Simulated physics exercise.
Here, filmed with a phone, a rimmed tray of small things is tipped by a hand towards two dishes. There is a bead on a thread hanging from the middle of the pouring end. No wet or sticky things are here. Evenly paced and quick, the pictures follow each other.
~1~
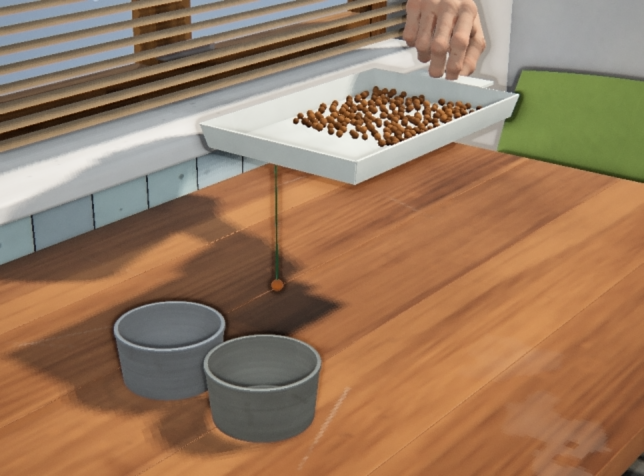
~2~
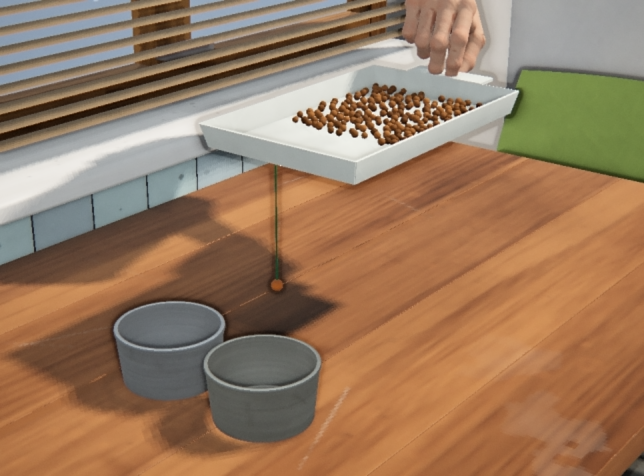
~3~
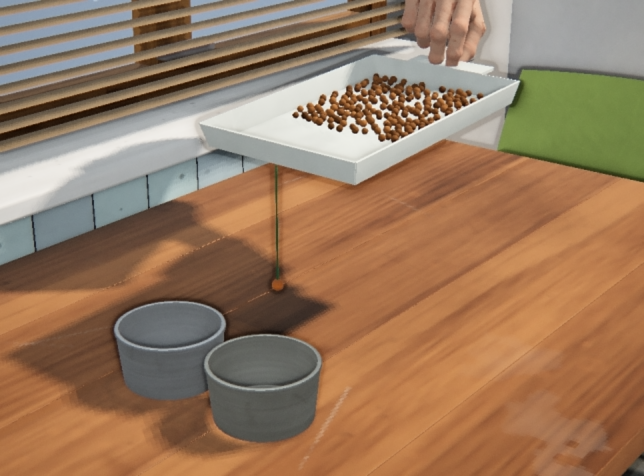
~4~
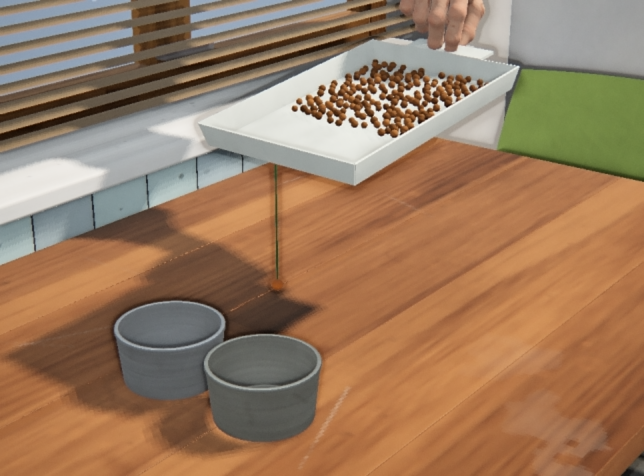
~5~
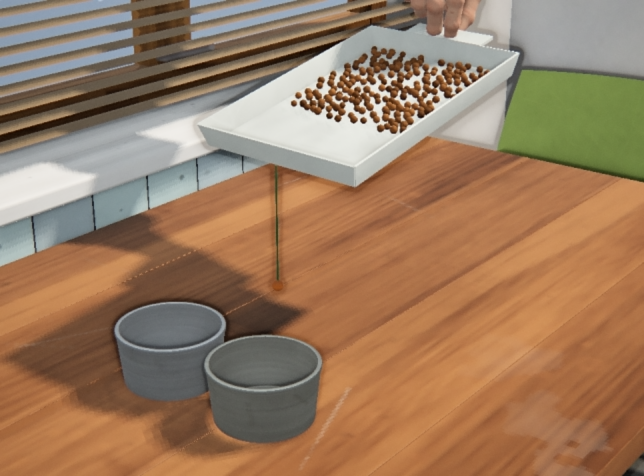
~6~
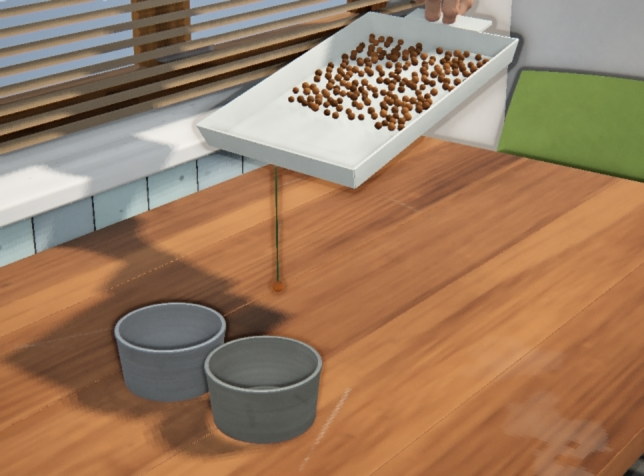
A hand at the top slowly raises the far end of a white rimmed tray above a wooden table, seen from slightly above beside a window with slatted blinds. Small brown balls lie spread across the tray, an orange bead hangs on a thread beneath its near end, two grey dishes stand below, and a green panel is at right. The tray steepens gradually while the dishes and camera stay still.
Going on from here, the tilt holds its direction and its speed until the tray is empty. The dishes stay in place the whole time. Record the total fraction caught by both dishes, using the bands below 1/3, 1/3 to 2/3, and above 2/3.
Total caught: Below 1/3.
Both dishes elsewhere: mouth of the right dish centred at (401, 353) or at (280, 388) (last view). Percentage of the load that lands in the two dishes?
First position: Some 40 %; second position: Some 10 %.
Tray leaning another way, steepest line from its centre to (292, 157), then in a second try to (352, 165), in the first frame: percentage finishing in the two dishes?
The first try gives close to 40 percent; the next gives 0 percent.
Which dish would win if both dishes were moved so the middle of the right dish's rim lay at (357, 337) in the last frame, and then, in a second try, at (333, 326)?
First placement: The rightmost one; second placement: The rightmost one.
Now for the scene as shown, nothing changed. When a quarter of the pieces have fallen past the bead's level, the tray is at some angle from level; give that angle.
A tilt of roughly 95°.
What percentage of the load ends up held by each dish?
Left dish: 10 %, right dish: 10 %.
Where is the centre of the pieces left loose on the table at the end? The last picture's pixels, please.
Once everything settles, the pieces are centred near (304, 377).
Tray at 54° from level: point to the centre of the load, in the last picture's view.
The middle of the load sits near (307, 159).
Soon, tray tipped steeply; nearly all on the tray; a stray few in the right dish; a stray few in the left dish; a stray few outside both; a small part in the air.
A while on, tray tipped right over; most on the tray; a stray few in the right dish; a small part outside both; a small part in the air.
Towards the end, tray tipped past a quarter turn; a small part in the right dish; a small part in the left dish; most outside both.
Finally, tray tipped past a quarter turn; a small part in the right dish; a small part in the left dish; most outside both.
